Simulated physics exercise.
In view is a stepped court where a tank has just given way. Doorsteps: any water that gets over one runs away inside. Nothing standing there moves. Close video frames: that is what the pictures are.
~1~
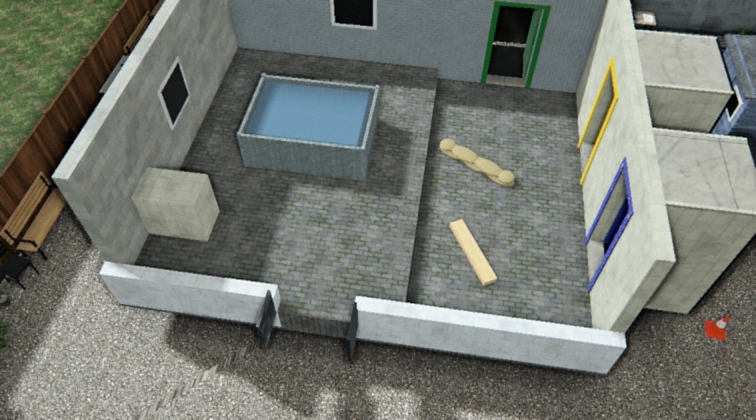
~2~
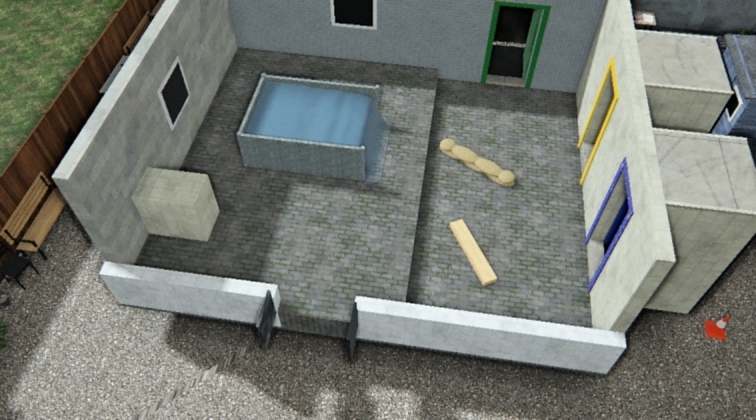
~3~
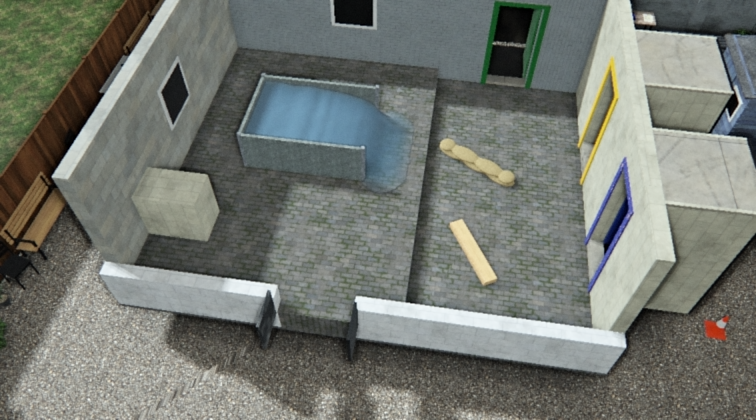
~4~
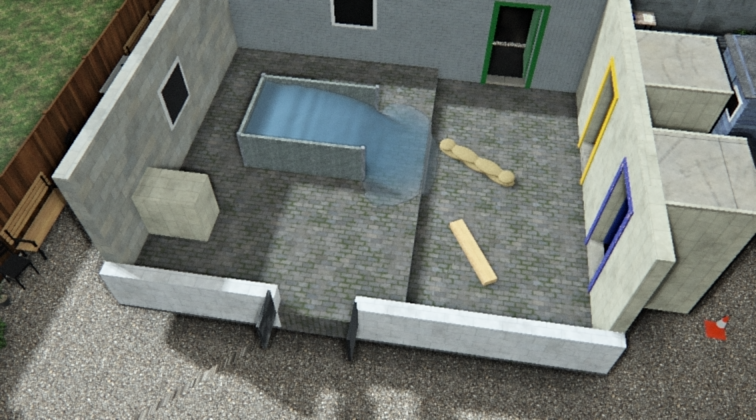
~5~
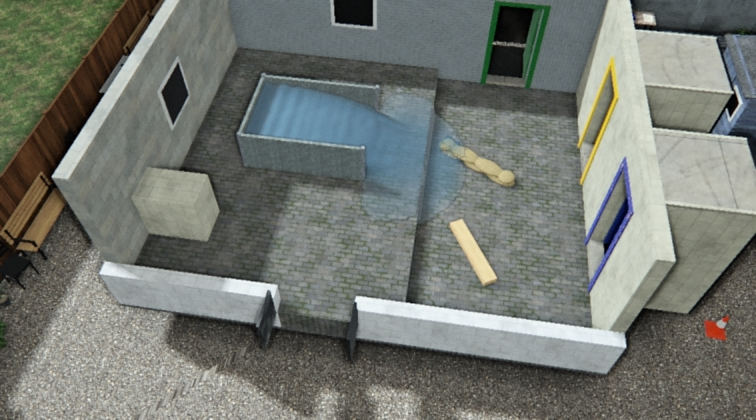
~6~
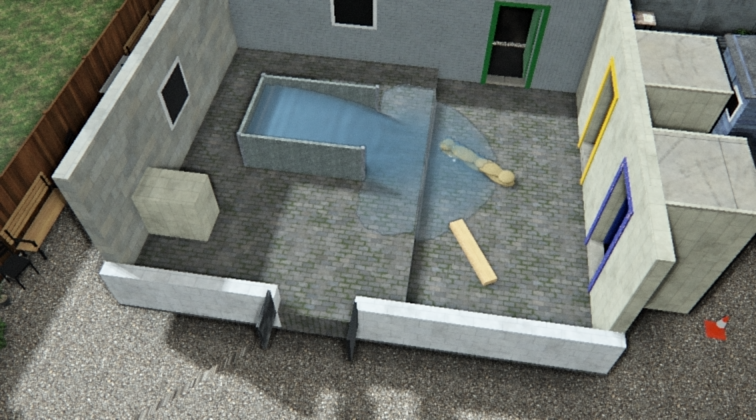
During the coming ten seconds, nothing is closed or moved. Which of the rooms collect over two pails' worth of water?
The blue door collects over two pails; the yellow door collects two pails or less; the green door collects over two pails.
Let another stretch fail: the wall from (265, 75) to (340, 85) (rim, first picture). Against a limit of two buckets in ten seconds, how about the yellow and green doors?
Outcome: Yellow door remains short; green door remains short.
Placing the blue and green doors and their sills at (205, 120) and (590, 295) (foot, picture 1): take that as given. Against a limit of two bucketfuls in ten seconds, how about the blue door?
Door by door, the blue door stays inside the limit.
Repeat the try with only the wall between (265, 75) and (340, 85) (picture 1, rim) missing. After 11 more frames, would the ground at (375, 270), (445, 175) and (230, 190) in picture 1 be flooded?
Bone-dry, bone-dry, bone-dry.
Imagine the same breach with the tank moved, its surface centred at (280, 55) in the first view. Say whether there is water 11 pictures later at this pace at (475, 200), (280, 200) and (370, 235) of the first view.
First spot gets drenched, second spot stays unwetted, third spot stays unwetted.
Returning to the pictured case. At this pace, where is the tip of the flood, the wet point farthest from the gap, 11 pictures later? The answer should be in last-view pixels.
I'd point to (593, 351).
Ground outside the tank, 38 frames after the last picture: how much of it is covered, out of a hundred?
50 %.
A moment on, water covers 40 % of the floor; the blue door not reached, the yellow door wet at the sill, nothing in, the green door not reached.
Next, water covers 50 % of the floor; the blue door over two buckets in, the yellow door wet at the sill, nothing in, the green door under two buckets in.
Then, water covers 50 % of the floor; the blue door far over two buckets in, the yellow door wet at the sill, nothing in, the green door over two buckets in.
Later, water covers 50 % of the floor; the blue door far over two buckets in, the yellow door wet at the sill, nothing in, the green door far over two buckets in.
In the end, water covers 45 % of the floor; the blue door far over two buckets in, the yellow door wet at the sill, nothing in, the green door far over two buckets in.
